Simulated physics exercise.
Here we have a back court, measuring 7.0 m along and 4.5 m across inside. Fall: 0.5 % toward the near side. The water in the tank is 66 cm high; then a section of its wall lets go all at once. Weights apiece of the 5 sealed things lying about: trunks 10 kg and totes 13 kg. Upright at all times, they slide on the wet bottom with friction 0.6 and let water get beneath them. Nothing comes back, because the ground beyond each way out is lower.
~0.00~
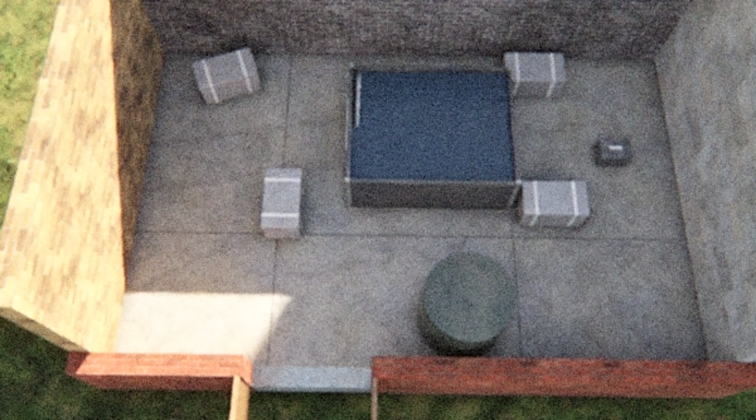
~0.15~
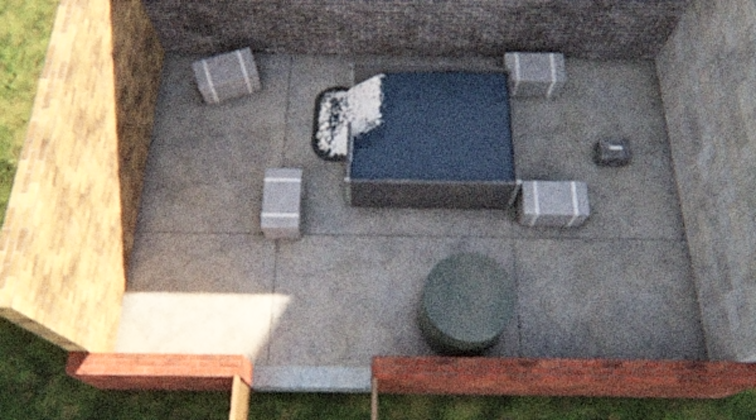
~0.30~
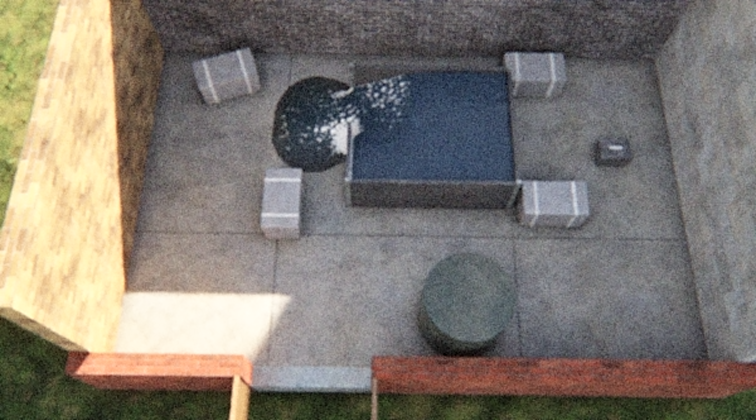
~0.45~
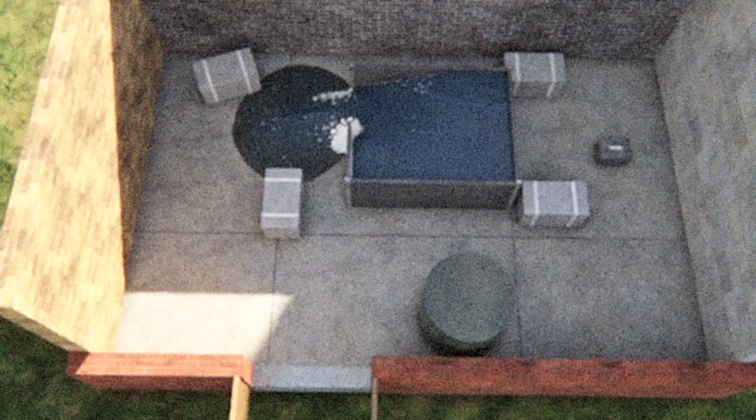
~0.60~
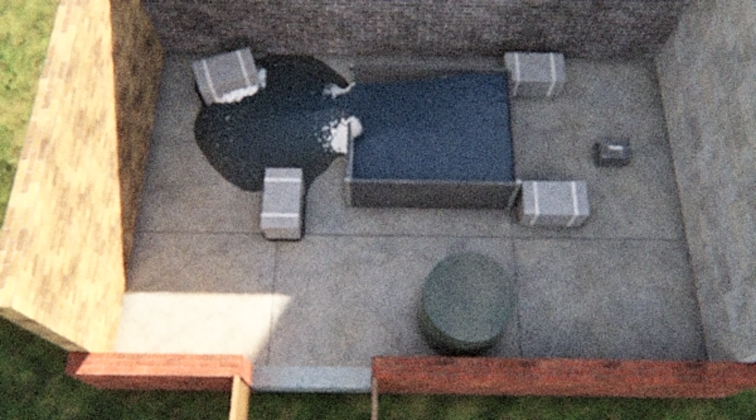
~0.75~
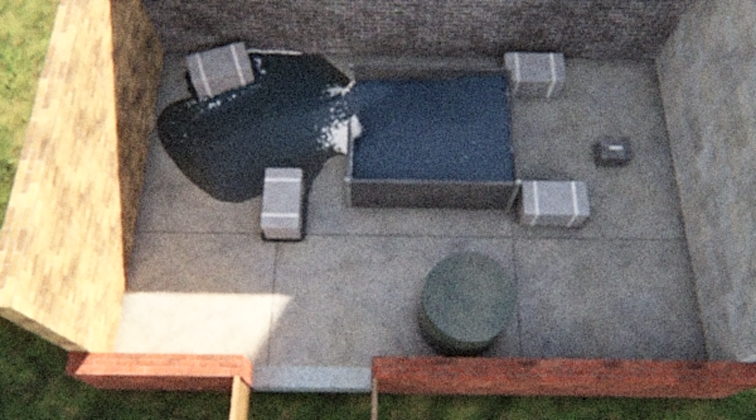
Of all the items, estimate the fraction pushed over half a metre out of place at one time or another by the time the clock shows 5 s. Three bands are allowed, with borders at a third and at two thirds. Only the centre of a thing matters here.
Below one third.
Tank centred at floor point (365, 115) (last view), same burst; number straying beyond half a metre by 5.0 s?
Result: 2.
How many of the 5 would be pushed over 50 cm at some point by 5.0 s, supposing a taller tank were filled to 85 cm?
Under that setup the answer is 1.
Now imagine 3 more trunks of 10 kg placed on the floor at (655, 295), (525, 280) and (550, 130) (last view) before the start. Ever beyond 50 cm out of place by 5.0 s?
Each in turn ends up within the limit, within the limit, within the limit.
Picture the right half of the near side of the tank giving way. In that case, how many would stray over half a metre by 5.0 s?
Count: 2.
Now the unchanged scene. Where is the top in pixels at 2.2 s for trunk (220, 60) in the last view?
(178, 53), roughly.
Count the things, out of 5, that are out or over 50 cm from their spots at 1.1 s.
Tally at that time: 1.
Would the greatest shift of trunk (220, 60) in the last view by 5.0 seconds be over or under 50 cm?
Well, that one comes out beyond the limit.
After 1.1 s 1 of 5 are over 50 cm from their spots; 0 afloat.
After 2.2 s 1 of 5 are over 50 cm from their spots; 1 afloat.
After 3.5 s 1 of 5 are over 50 cm from their spots; 1 afloat.
After 5.0 s 1 of 5 are over 50 cm from their spots, and 1 have been at some point; 1 afloat.
